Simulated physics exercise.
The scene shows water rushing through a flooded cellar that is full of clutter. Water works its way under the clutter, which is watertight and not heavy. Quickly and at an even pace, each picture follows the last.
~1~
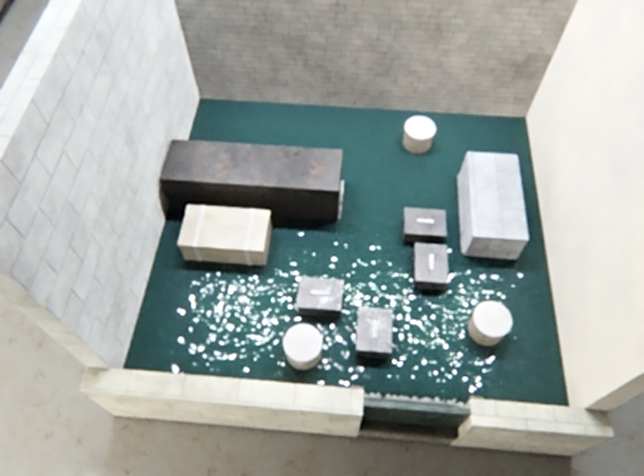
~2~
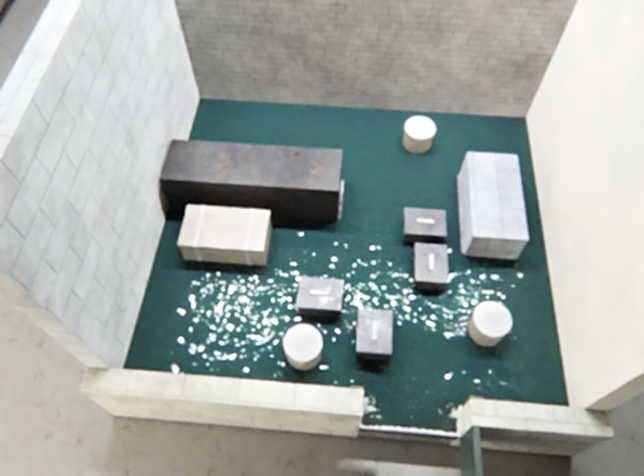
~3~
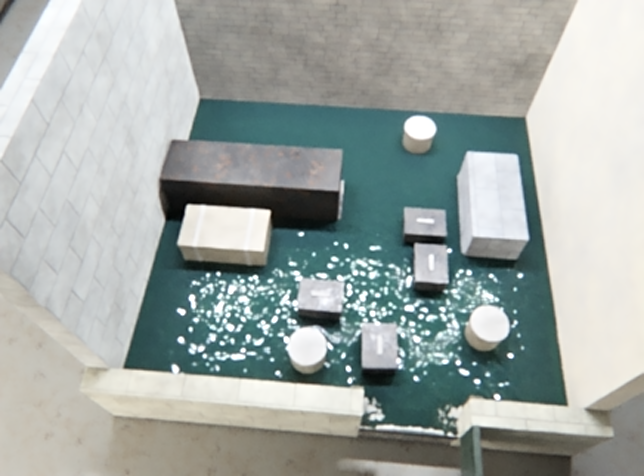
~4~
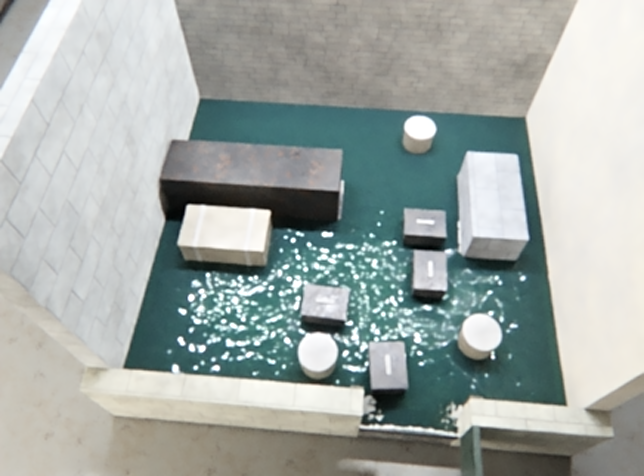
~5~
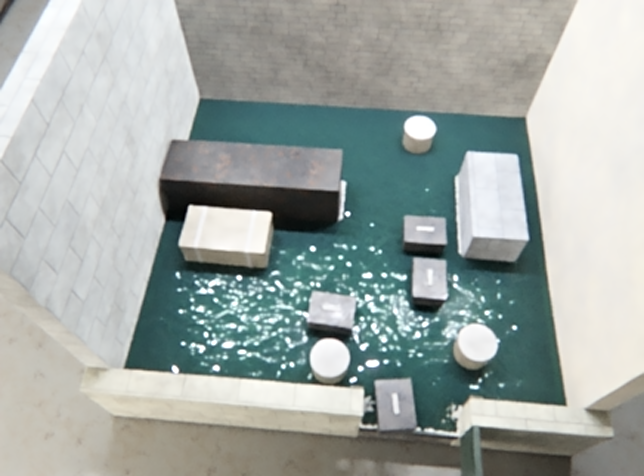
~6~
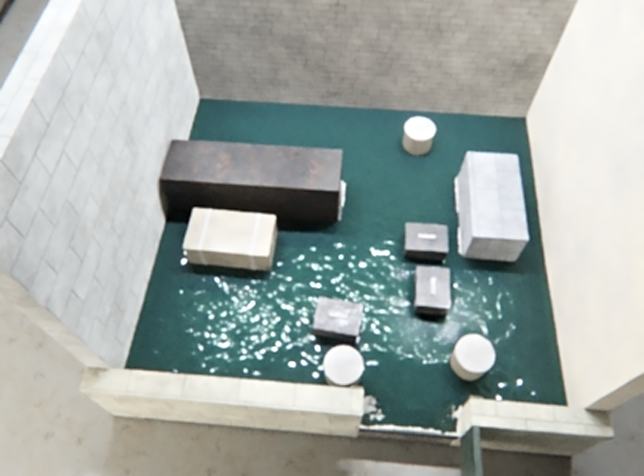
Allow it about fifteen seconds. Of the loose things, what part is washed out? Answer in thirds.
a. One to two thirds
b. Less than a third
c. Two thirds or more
The answer is c.
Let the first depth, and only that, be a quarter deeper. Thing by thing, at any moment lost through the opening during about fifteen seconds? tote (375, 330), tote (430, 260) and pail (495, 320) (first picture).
One after the other: Swept away, swept away, swept away.
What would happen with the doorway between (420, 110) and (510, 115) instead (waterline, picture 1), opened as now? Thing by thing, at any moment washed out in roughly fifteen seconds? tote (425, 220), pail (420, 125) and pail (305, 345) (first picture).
The three come to escape, escape and no escape, in that order.
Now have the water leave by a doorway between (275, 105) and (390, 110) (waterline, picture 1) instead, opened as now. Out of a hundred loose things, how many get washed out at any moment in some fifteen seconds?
Close to 60 percent, more or less.
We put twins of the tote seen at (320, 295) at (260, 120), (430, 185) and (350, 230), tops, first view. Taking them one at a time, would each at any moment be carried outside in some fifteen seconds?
In order: Never leaves, leaves the room, leaves the room.
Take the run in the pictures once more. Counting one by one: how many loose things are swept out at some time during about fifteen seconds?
Count: 6.
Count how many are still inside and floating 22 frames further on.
The answer is 2.
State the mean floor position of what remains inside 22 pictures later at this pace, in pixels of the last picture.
Mean position: About (349, 254).
A moment on, 2 of 8 are out; 6 afloat.
Next, 5 of 8 are out; 3 afloat.
Later, 6 of 8 are out; 2 afloat.
In the end, 6 of 8 are out; 2 afloat.
